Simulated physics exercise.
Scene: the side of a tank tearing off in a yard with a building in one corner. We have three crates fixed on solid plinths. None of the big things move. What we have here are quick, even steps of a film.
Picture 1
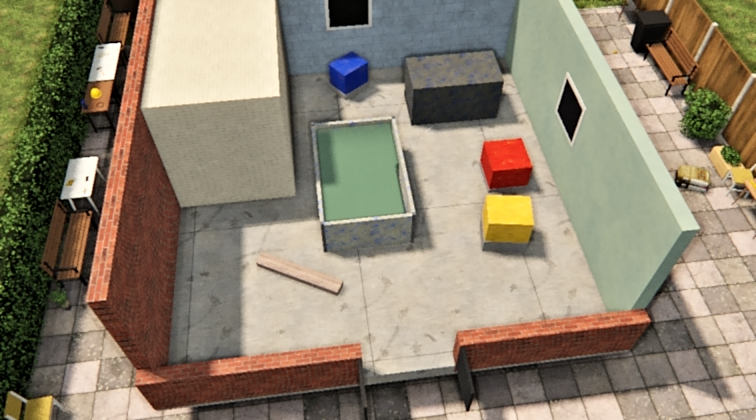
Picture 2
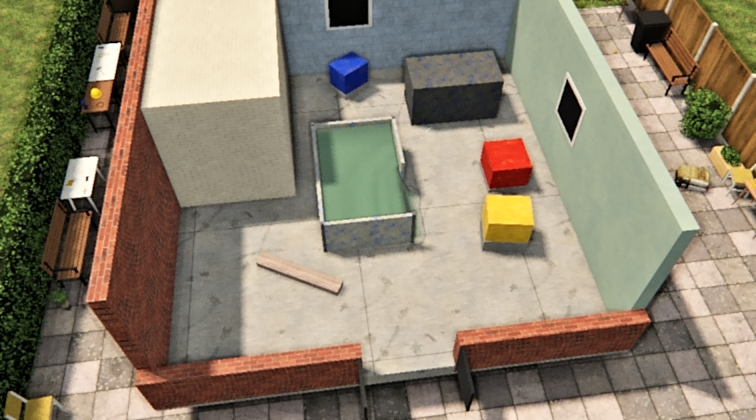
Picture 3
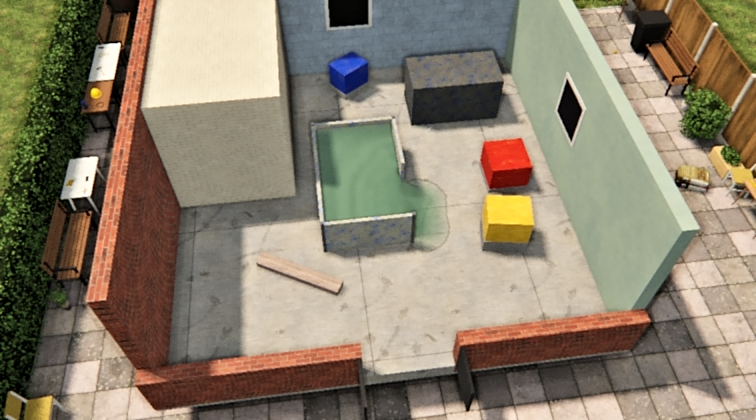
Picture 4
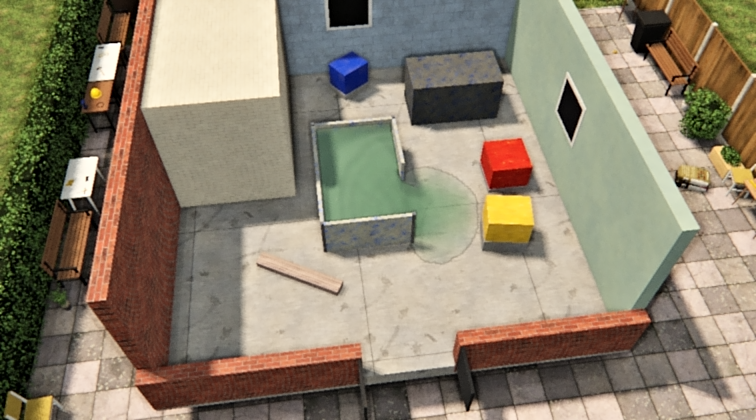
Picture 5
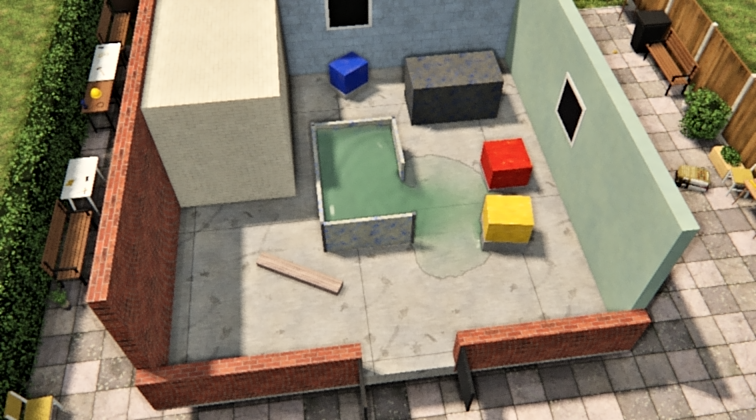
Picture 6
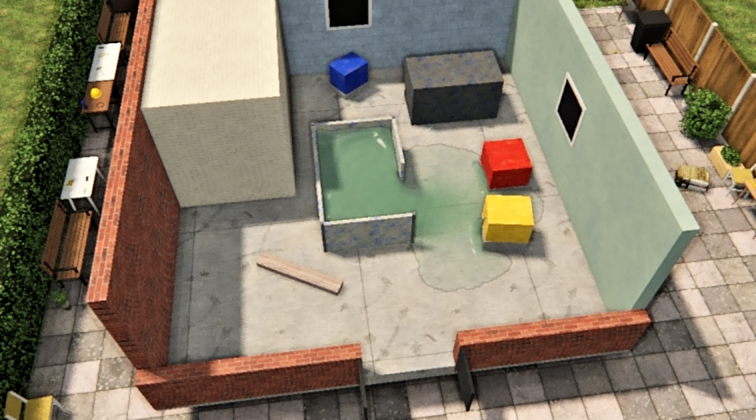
A large cream block fills the back left corner of a paved yard, seen from high above, with brick walls at left and front, a blue wall behind and a pale green one at right. Beside it stands a grey-walled tank of green water, near blue, red and yellow boxes, a dark block and a plank. The tank's right side opens and water spreads across the floor around the yellow box, while the camera stays still.
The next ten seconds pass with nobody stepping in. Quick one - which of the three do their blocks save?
The red crate is going to get water on it, the yellow crate is going to get water on it, the blue crate is going to stay free of water.
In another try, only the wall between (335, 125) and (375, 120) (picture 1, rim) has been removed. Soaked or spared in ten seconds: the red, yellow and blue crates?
Red crate gets drenched, yellow crate stays untouched, blue crate gets drenched.
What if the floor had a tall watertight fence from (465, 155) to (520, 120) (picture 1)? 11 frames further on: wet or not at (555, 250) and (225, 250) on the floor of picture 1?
Reached, untouched.
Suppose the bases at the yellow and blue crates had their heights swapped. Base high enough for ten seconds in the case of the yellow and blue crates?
In short, yellow is inundated; blue is left untouched.
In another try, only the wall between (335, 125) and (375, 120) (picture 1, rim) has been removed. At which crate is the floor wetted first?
My pick is the blue one.
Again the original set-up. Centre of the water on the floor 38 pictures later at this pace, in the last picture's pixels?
Close to (441, 207).
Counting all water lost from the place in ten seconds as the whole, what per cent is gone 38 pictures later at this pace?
It comes to around 50 per cent.
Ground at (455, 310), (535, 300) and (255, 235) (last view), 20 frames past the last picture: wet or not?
First spot swamped, second spot swamped, third spot clear.
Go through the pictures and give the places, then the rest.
Still water in the tank at (360, 170), in the first picture.
Water pours out at (405, 207) and has run to a hidden place, in the second picture.
The front is at (432, 186), out from the gap at (405, 208), in the third picture.
The front is at (472, 199), out from the gap at (405, 209), in the fourth picture.
The front is at a hidden place, out from the gap at (405, 209), in the fifth picture.
Water pours out at (405, 208) and has run to (539, 204), in the sixth picture.
A moment on, water covers 25 % of the floor; the red crate water round its plinth, the yellow crate water round its plinth, the blue crate not reached.
Next, water covers 35 % of the floor; the red crate water round its plinth, the yellow crate water round its plinth, the blue crate not reached.
Then, water covers 50 % of the floor; the red crate water round its plinth, the yellow crate water round its plinth, the blue crate not reached.
Later, water covers 85 % of the floor; the red crate water round its plinth, the yellow crate water round its plinth, the blue crate water round its plinth.
In the end, water covers 100 % of the floor; the red crate was topped, the yellow crate was topped, the blue crate stayed above the water.
